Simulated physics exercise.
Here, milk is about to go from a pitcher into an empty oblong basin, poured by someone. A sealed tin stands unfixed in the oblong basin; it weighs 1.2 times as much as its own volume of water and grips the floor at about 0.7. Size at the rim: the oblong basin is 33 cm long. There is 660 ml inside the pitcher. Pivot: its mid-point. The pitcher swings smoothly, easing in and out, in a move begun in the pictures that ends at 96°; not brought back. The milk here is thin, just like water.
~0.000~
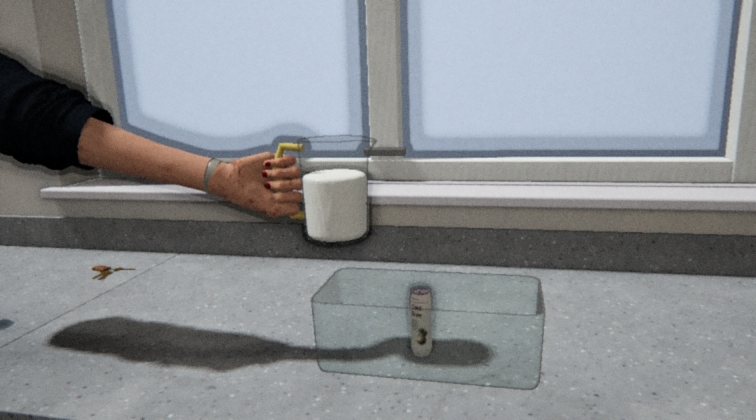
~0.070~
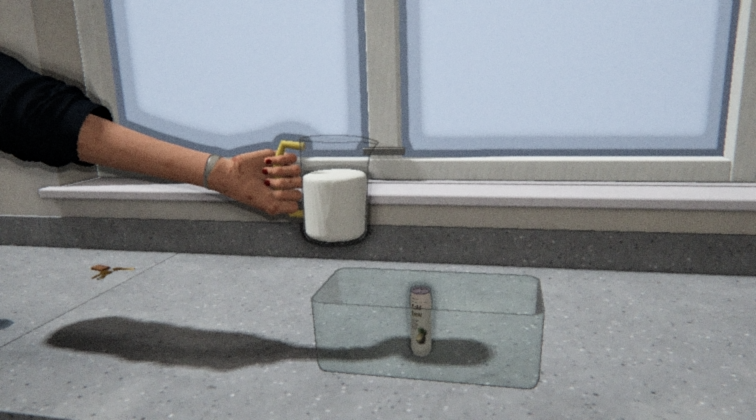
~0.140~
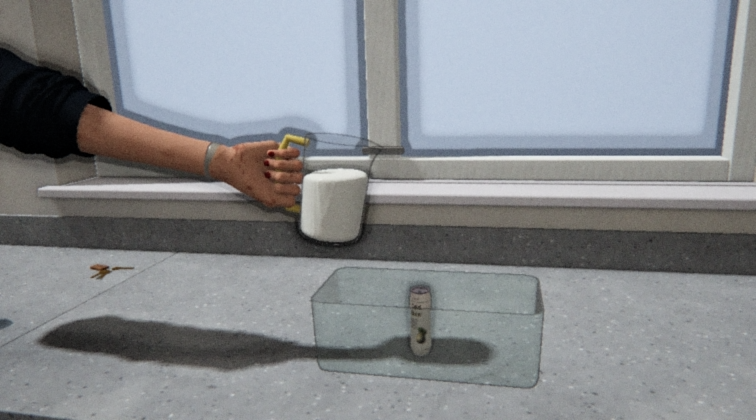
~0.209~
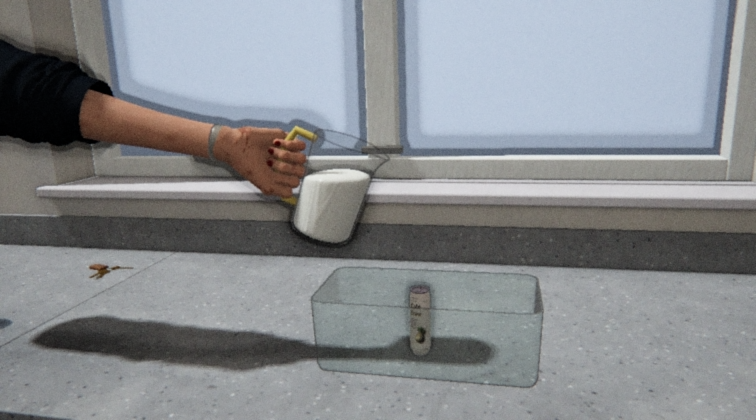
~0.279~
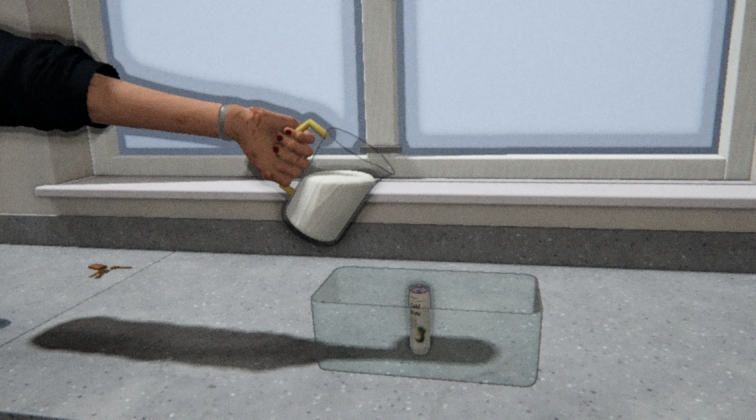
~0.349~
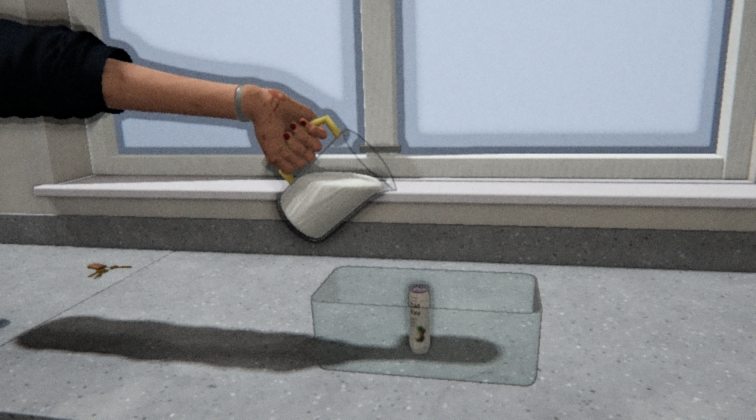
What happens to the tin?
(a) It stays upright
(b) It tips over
a.
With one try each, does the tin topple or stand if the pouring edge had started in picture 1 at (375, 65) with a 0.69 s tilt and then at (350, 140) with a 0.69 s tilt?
Run one: It does not tip. Run two: It tumbles.
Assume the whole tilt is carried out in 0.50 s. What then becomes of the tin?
Then the tin does not tip.
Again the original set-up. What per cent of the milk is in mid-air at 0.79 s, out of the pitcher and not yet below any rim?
It comes to some 24 percent of the total.
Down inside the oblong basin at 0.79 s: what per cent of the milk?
The fraction sits near 42 in a hundred.
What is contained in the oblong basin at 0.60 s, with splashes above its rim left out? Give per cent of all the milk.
Some 5 per cent.
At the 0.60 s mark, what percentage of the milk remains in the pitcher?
74 %.
Then, 0.60 s in, the tilt is 92° and 75 per cent is still to pour; the tin stands where it began.
Then, 0.79 s in, the tilt is 96° and 34 per cent is still to pour; the tin stands where it began.
Then, 0.98 s in, the tilt is 96° and 14 per cent is still to pour; the tin stands where it began.
Then, 1.19 s in, the tilt is 96° and 5 per cent is still to pour; the tin stands where it began.
Finally, the tin stands where it began.
